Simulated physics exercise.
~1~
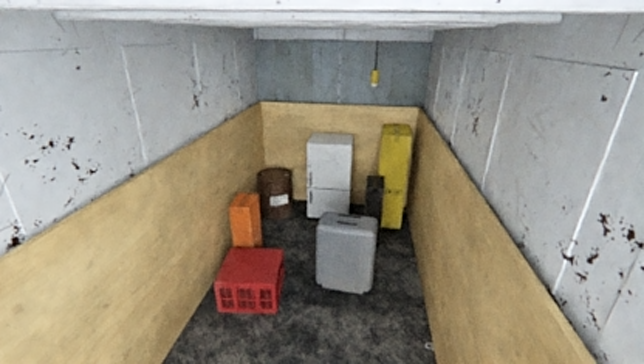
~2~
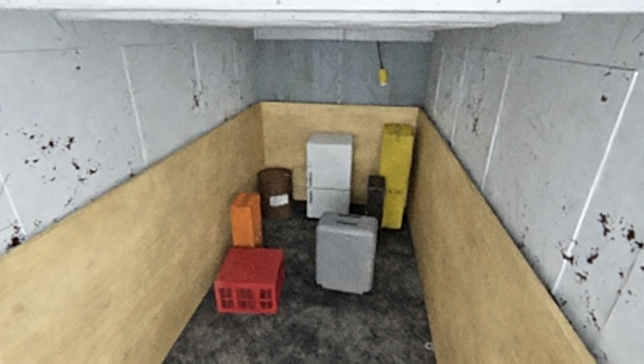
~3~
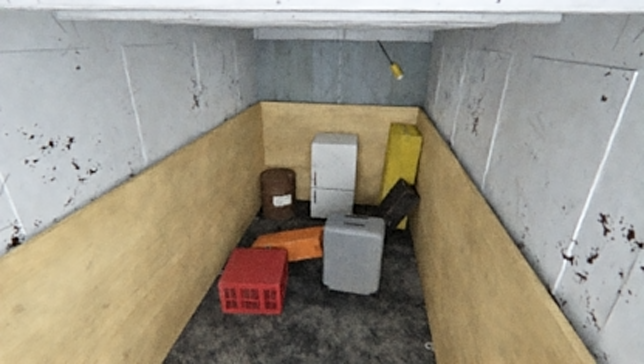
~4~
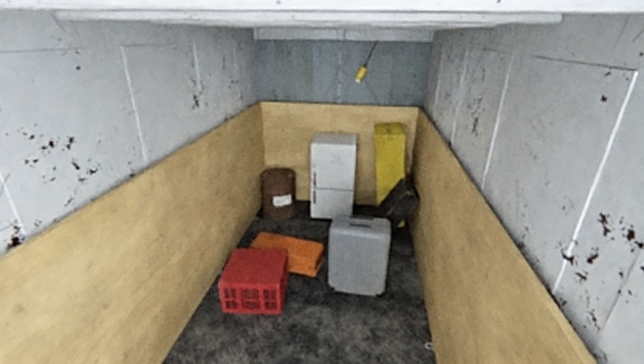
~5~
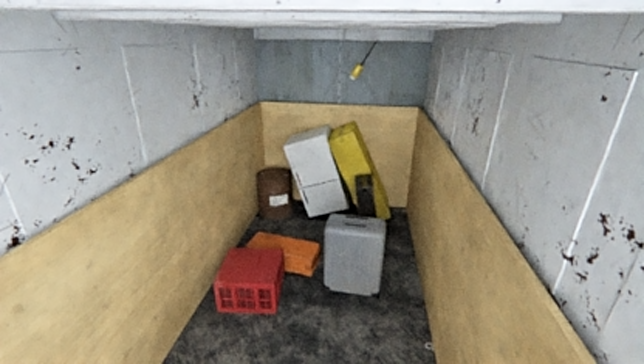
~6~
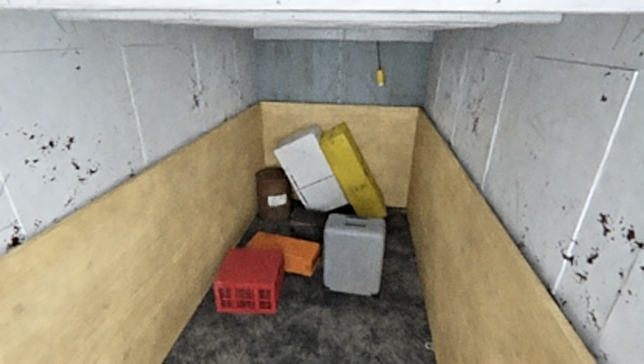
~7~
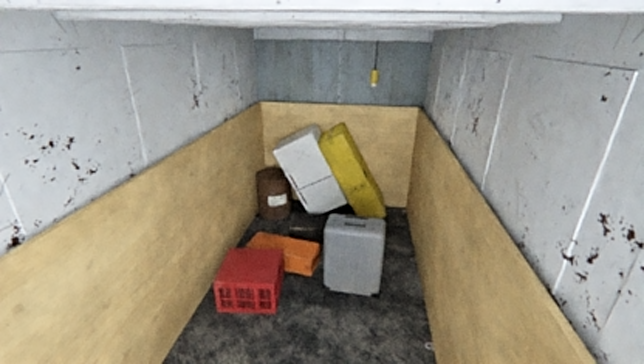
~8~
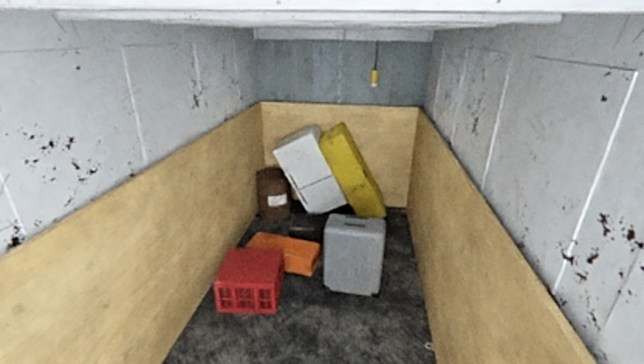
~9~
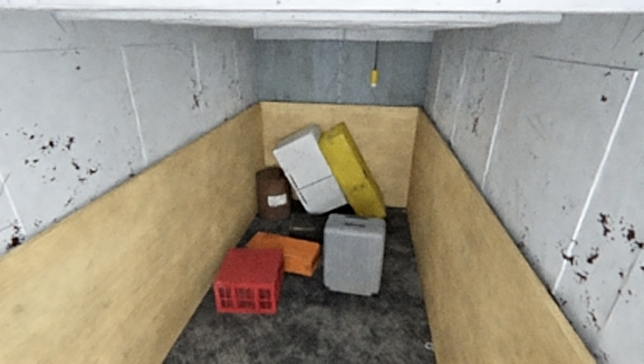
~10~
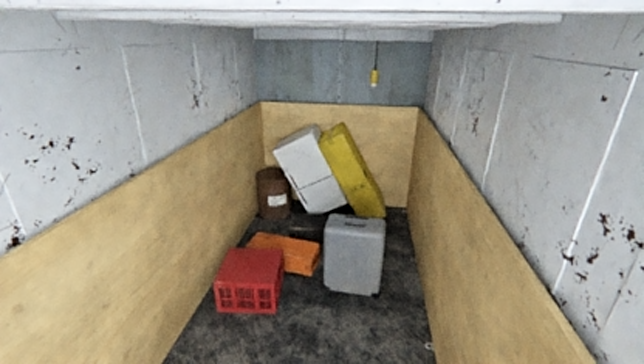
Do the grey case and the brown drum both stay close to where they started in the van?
Yes, both hold their spots. The grey case shifts only slightly and stays upright, and the brown drum remains in its place near the front wall on the left.
